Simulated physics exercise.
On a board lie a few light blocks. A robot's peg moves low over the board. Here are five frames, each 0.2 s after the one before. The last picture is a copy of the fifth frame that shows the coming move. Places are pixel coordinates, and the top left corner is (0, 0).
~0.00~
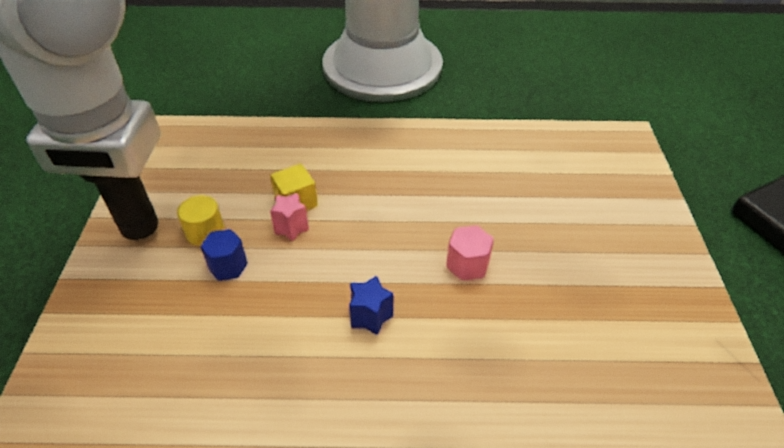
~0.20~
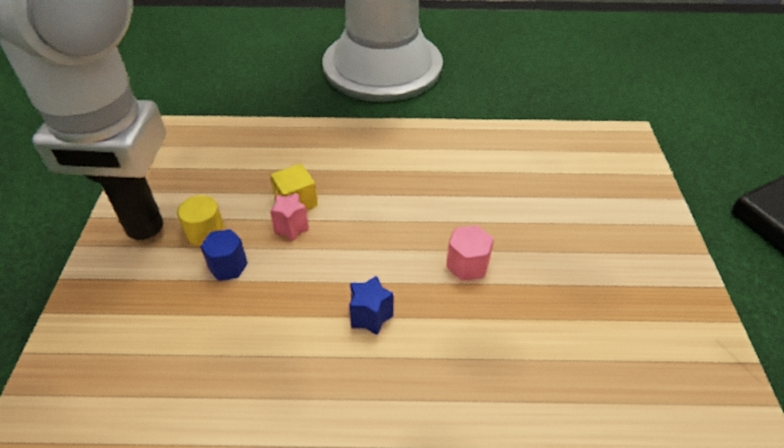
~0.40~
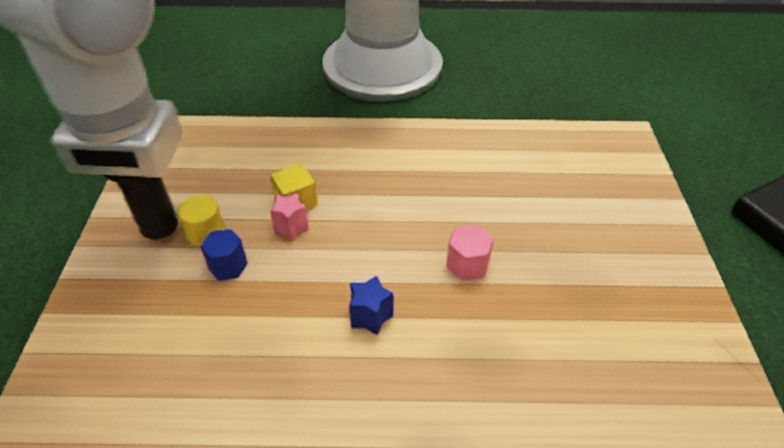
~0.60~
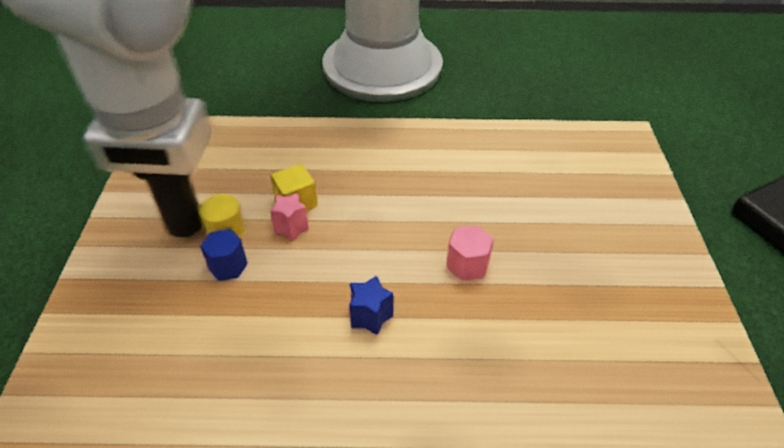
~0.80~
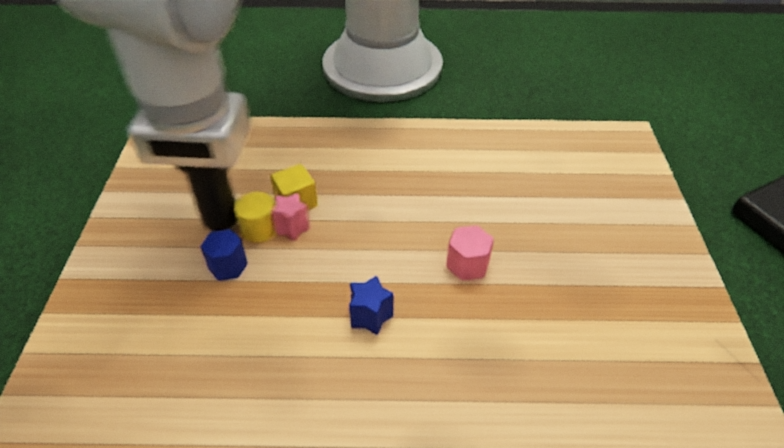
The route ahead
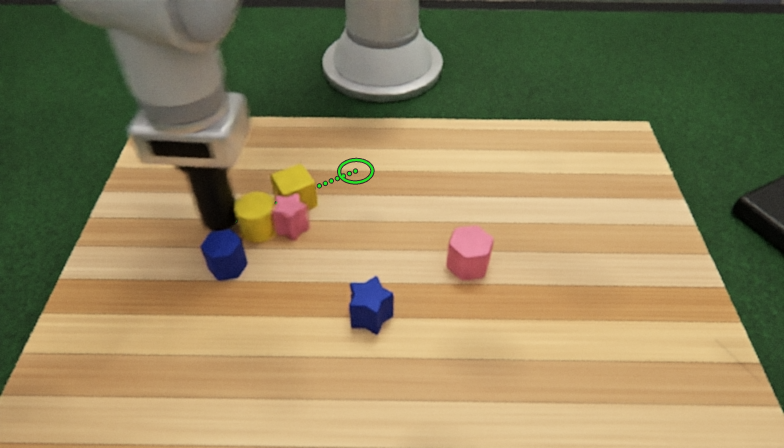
A robot's black peg moves right, pushing the yellow round block toward the pink star.
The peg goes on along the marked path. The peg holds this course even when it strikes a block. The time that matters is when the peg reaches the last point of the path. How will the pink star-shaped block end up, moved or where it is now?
The block in question is displaced by the end.
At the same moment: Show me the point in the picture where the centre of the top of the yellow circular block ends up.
My prediction: (293, 200).
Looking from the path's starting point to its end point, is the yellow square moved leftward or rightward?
That block drifts right.
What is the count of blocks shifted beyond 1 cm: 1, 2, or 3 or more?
The count is three or more.
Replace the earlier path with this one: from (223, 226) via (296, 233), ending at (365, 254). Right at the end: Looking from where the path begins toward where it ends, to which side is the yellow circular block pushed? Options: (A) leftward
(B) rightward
Choice A: Leftward.
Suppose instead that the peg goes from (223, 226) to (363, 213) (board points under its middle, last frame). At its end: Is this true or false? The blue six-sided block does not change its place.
True
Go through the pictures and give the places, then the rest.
Tip of the peg (140, 227), middles of tops, blue six-sided block (221, 242), yellow circular block (197, 208), pink star-shaped block (287, 204), yellow square (292, 178), in the first frame.
Peg (145, 227), nothing pushed, in the second frame.
Peg (160, 227), nothing pushed, in the third frame.
Peg (185, 225), yellow circular block (219, 206), in the fourth frame.
Peg (221, 218), blue six-sided block (221, 242), yellow circular block (254, 204), pink star-shaped block (288, 204), yellow square (292, 178), in the fifth frame.
The line goes straight from (223, 226) to (356, 171).
The first path, step by step. One third of the way, peg (269, 199); yellow circular block (289, 201); pink star-shaped block (319, 209), turned 15° clockwise; yellow square (307, 175), turned 35° anticlockwise.
Two thirds of the way, peg (313, 181); yellow circular block (293, 200); pink star-shaped block (322, 210), turned 20° clockwise; yellow square (352, 165).
At the end, peg (355, 164); blue six-sided block unmoved; yellow circular block (293, 200); pink star-shaped block (322, 210), turned 20° clockwise; yellow square (380, 162), turned 65° clockwise.
